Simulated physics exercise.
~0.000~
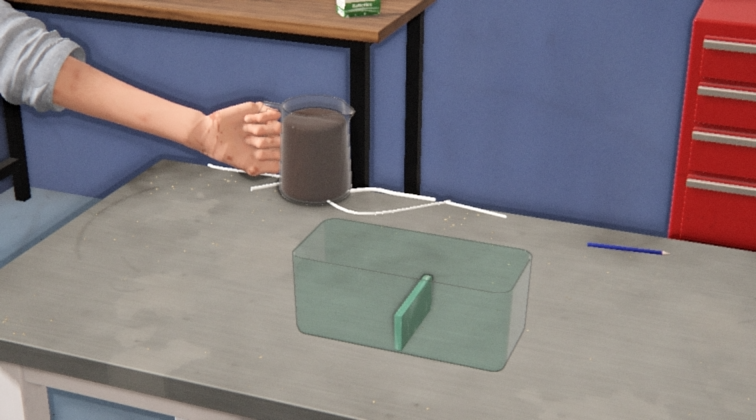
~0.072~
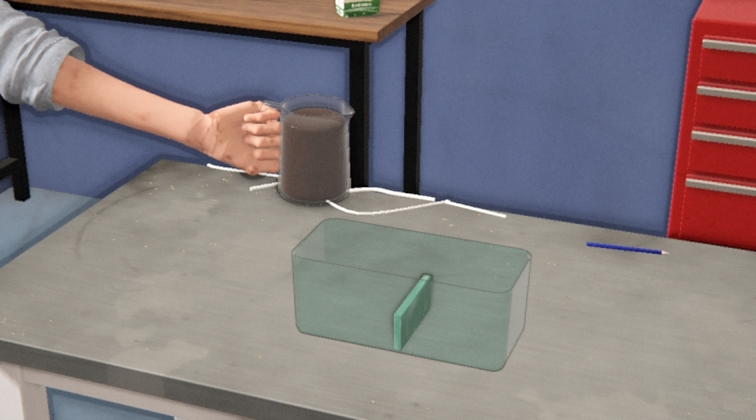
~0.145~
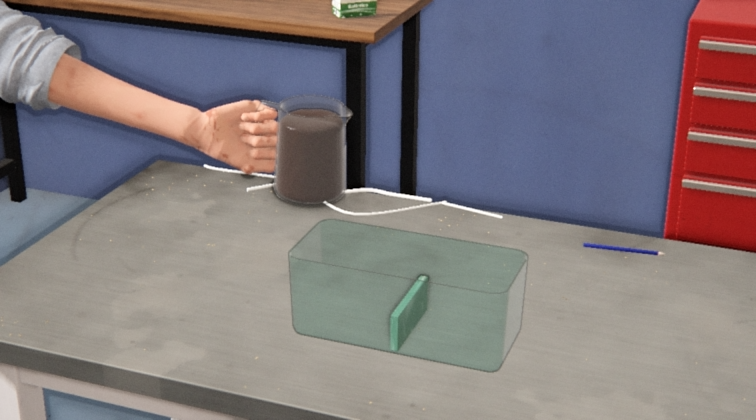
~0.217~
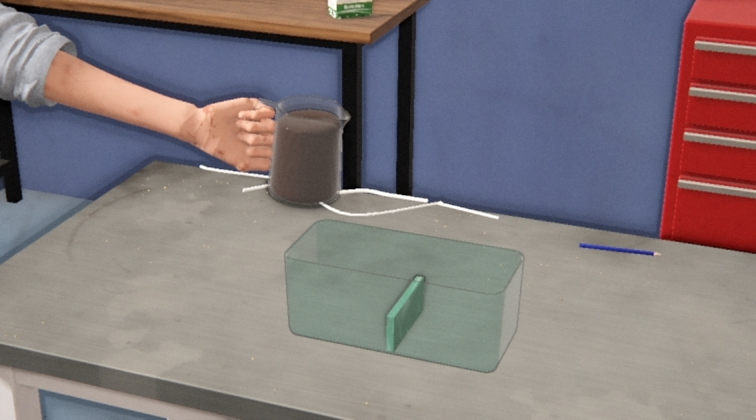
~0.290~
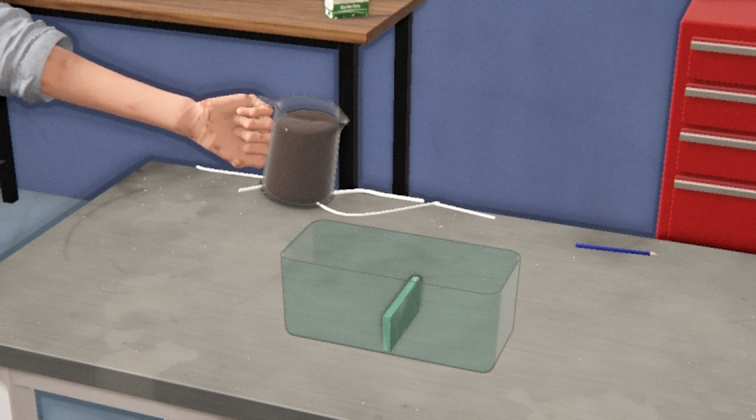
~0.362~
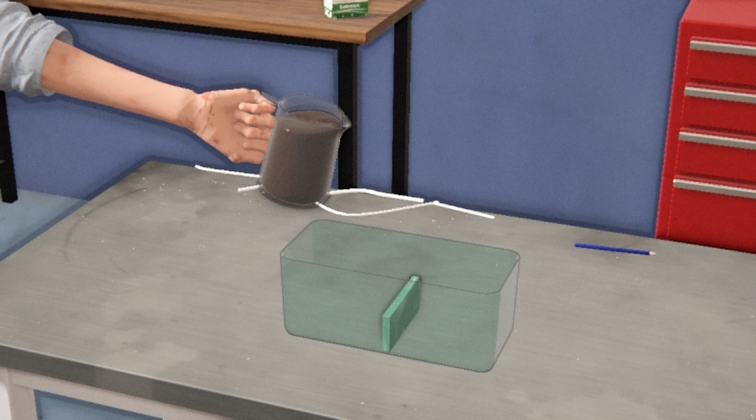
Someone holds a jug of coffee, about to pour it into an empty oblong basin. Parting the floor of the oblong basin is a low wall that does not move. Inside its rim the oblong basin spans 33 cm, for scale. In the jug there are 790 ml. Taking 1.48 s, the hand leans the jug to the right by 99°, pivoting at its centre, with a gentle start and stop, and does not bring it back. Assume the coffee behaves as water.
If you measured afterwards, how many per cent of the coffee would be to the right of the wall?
About 48 out of 100.
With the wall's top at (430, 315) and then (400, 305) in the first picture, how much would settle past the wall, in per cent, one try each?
In turn about 10 and 85 per cent.
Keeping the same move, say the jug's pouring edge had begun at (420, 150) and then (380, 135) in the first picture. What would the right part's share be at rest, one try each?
I'd expect close to 100 per cent and then close to 90 per cent.
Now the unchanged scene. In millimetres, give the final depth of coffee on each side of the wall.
Some 18 mm on the left and some 18 mm on the right.
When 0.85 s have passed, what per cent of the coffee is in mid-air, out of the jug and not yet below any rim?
Close to 10 per cent, I'd say.
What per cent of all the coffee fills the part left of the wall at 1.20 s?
The fraction is near 9 percent.
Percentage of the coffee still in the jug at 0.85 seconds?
Roughly 88 per cent.
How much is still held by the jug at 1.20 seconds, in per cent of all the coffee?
I'd estimate some 46 per cent.
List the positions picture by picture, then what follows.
Tilt 0°; pouring edge (354, 112); surface from (288, 113) to (347, 122); the oblong basin's rim runs from (309, 237) to (522, 274); the wall's top is at (414, 296), in the first picture.
Tilt 1°; pouring edge (353, 112); surface from (287, 113) to (346, 122), in the second picture.
Tilt 2°; pouring edge (351, 115); surface from (285, 115) to (342, 123), in the third picture.
Tilt 5°; pouring edge (349, 118); surface from (282, 116) to (341, 124), in the fourth picture.
Tilt 9°; pouring edge (348, 121); surface from (279, 117) to (340, 125), in the fifth picture.
Tilt 14°; pouring edge (350, 125); surface from (278, 126) to (343, 125), in the sixth picture.
By 0.85 s the tilt is 61° and 88 per cent is still to pour, 2 is left of the wall and 1 right of it.
By 1.20 s the tilt is 91° and 47 per cent is still to pour, 9 is left of the wall and 27 right of it.
By 1.58 s the tilt is 99° and 12 per cent is still to pour, 34 is left of the wall and 48 right of it.
By 1.98 s the tilt is 99° and 2 per cent is still to pour, 48 is left of the wall and 48 right of it.
At rest 51 per cent lies left of the wall, 48 right of it and 1 outside.
